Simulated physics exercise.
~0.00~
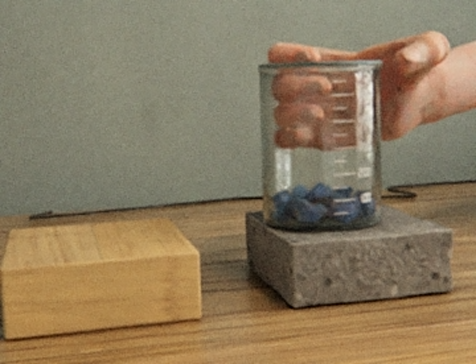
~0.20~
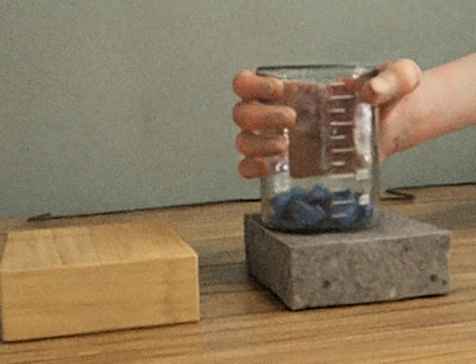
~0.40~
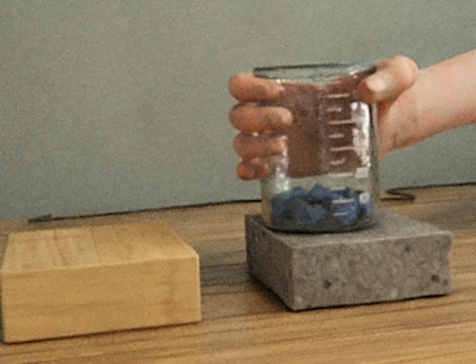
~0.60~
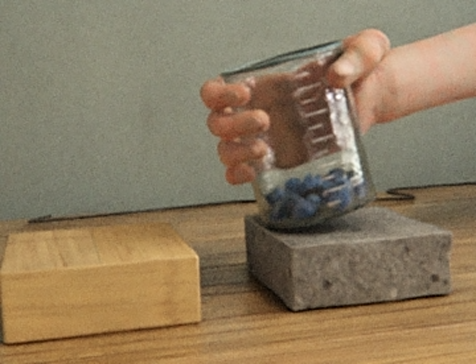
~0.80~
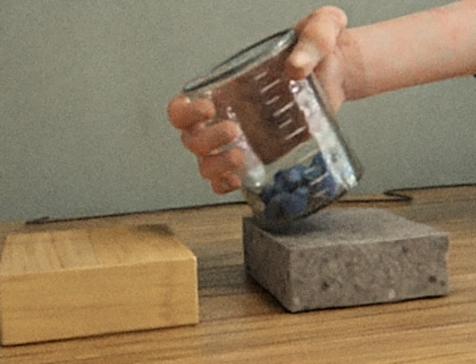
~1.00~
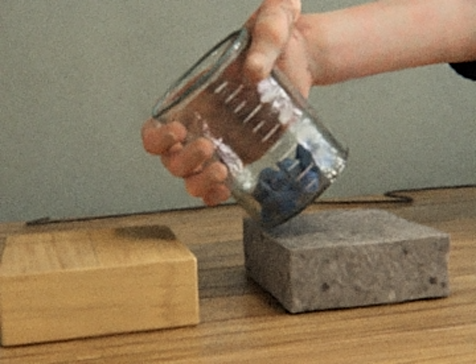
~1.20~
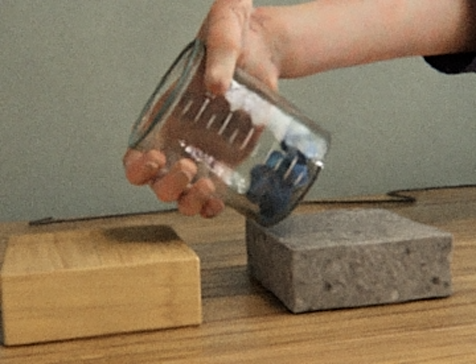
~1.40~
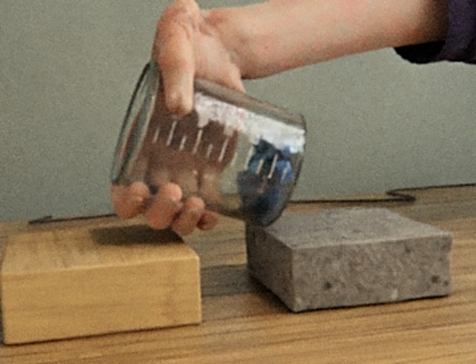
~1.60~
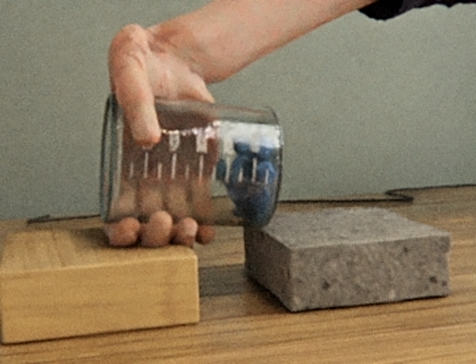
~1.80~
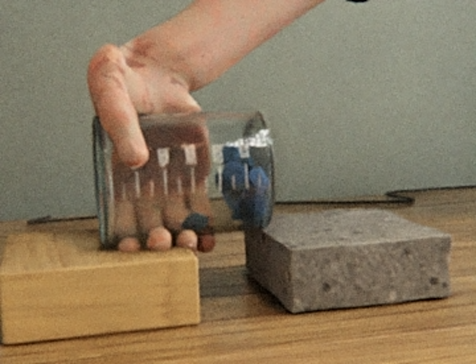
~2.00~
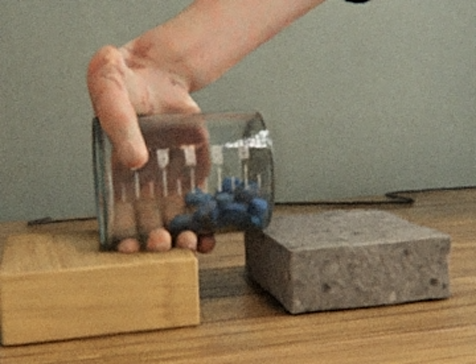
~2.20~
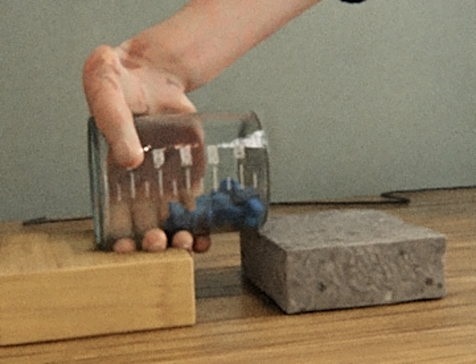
Glass beaker of blue pieces being tipped left by a hand from a grey block onto a wooden one, pieces staying inside.
